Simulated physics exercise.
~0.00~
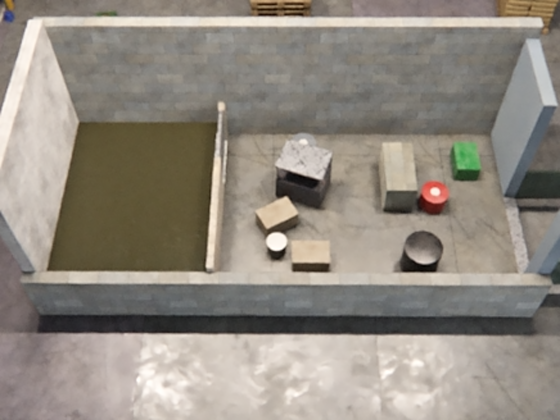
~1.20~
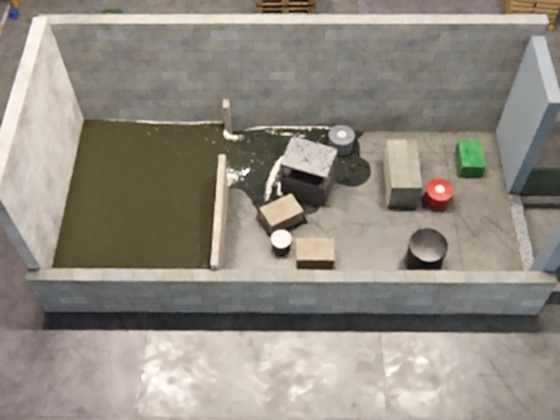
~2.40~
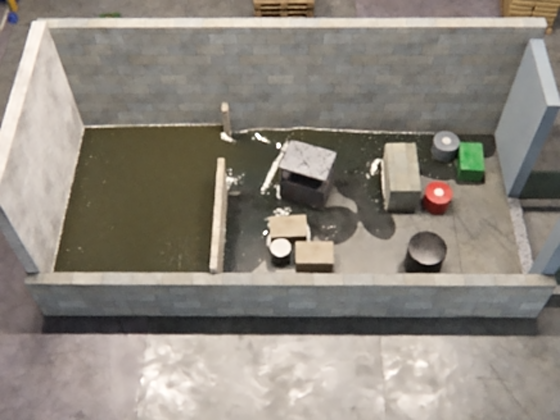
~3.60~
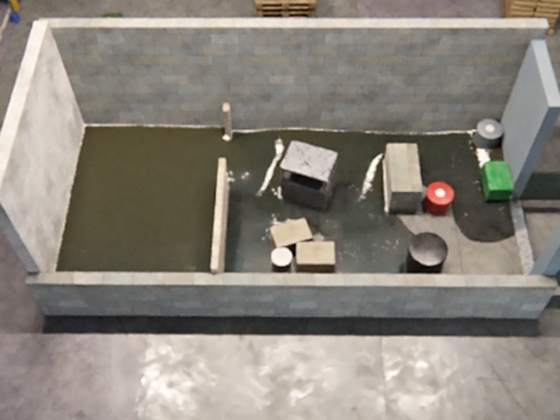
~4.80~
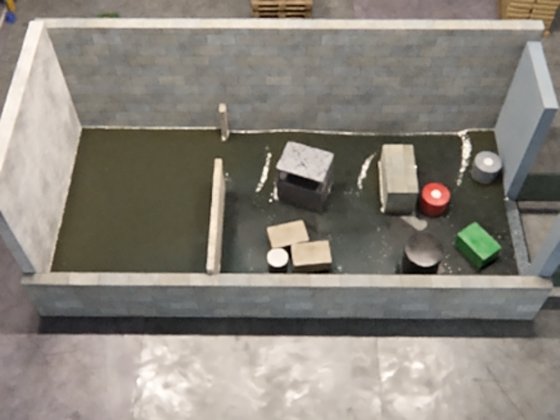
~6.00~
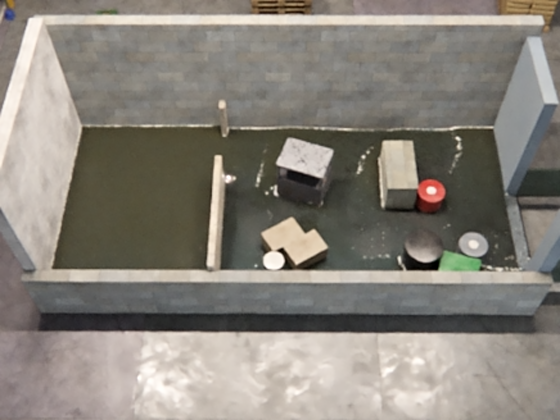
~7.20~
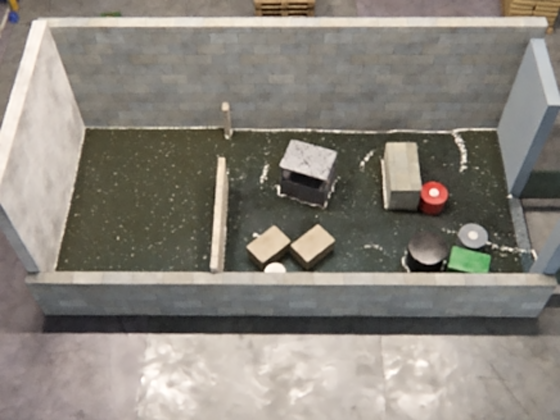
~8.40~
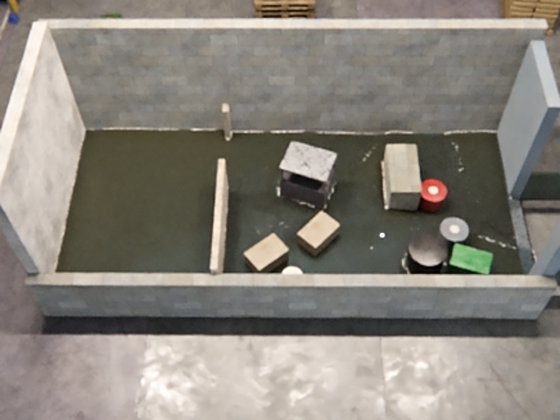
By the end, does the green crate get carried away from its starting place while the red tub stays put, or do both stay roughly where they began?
The green crate is carried off toward the front wall near the black drum, while the red tub stays put beside the tall grey block.
A walled enclosure of grey block, seen from high above, holds a left room full of murky green water and a dry right room with tan boxes, a white pail, a red tub, a black drum, a green crate and large grey blocks. Part of the dividing wall opens, and dark water spreads rightward along the back. It carries a grey tub to the far right, then covers the floor. The green crate and grey tub drift toward the front, while the tan boxes and white pail shift near the front wall. Finally, crate and grey tub sit beside the black drum, with both rooms flooded.
